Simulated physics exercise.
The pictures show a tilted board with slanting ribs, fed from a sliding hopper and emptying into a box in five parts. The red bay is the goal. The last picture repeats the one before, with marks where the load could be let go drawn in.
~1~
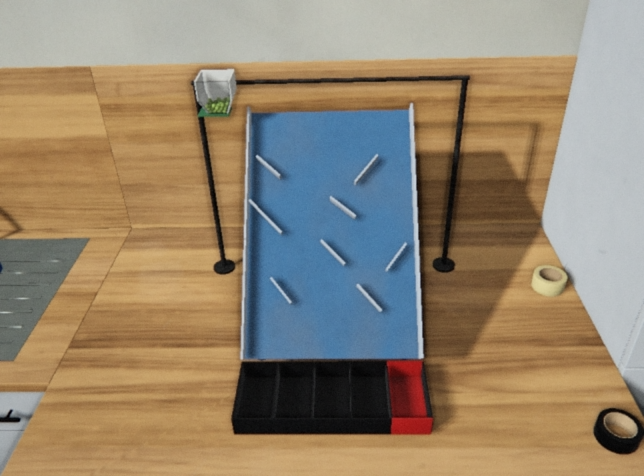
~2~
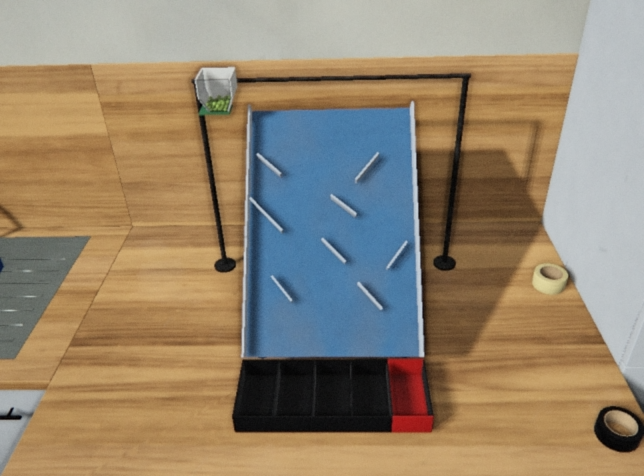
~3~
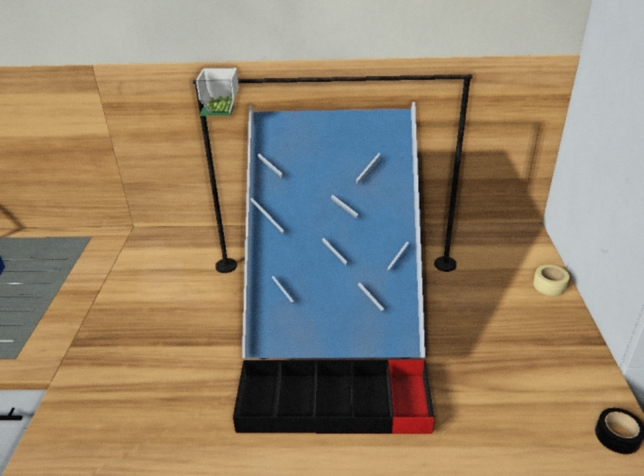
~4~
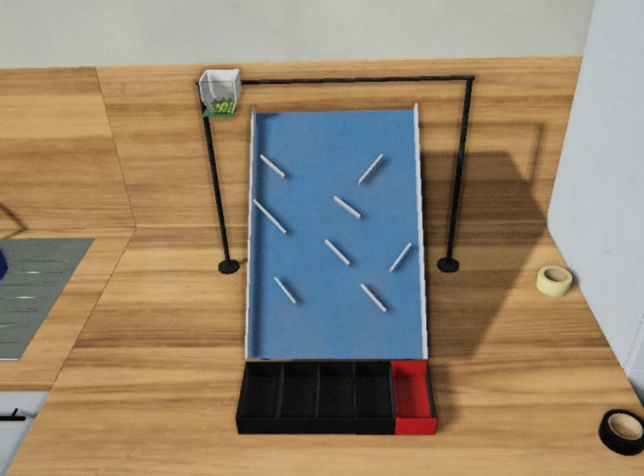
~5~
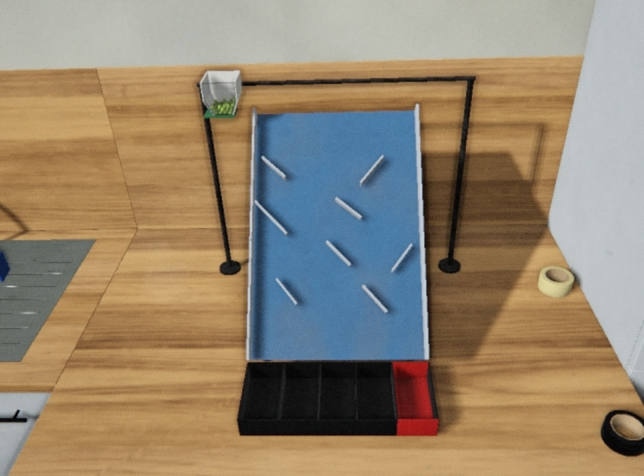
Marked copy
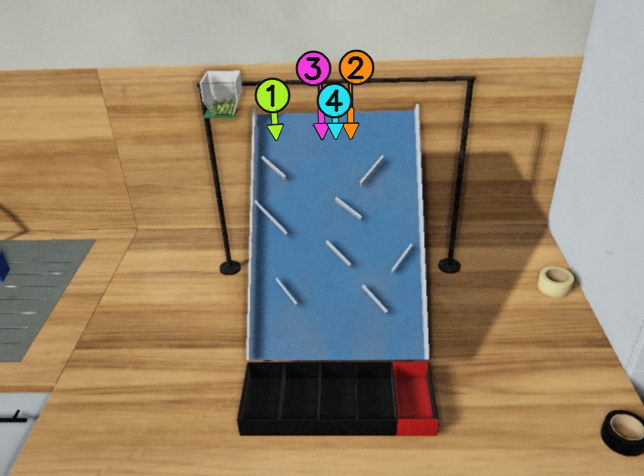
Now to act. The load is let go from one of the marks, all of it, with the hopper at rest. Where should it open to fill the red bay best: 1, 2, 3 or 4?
Choose 2.
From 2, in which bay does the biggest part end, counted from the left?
It is the fifth one.
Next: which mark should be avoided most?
1 it is.
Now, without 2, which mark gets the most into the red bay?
It is 4.
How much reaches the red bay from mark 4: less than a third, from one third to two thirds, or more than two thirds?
It is from one third to two thirds.
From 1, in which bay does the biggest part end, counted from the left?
The third from the left.
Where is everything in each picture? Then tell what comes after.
In the first picture, hopper (219, 104), dried peas, door shut.
In the second picture, ribs (257, 154) to (280, 174), (356, 179) to (378, 153), (250, 198) to (282, 230).
In the third picture, ribs (332, 196) to (357, 215), (323, 239) to (346, 263), (388, 269) to (408, 242).
In the fourth picture, ribs (275, 278) to (295, 303), (362, 284) to (386, 311).
In the fifth picture, red bay (417, 427), number 5 of 5 from the left.
On the marked copy, mark 1 meets the board at (275, 134); mark 2 meets the board at (350, 133); mark 3 meets the board at (322, 133); mark 4 meets the board at (335, 133).
With 1, roughly a quarter in the red bay, roughly two thirds in other bays, about a tenth held on the board, just a few outside the box.
With 2, the larger part in the red bay, roughly a quarter in other bays.
With 3, roughly a third in the red bay, roughly half in other bays, about a tenth outside the box.
With 4, roughly half in the red bay, roughly a third in other bays, about a tenth outside the box.
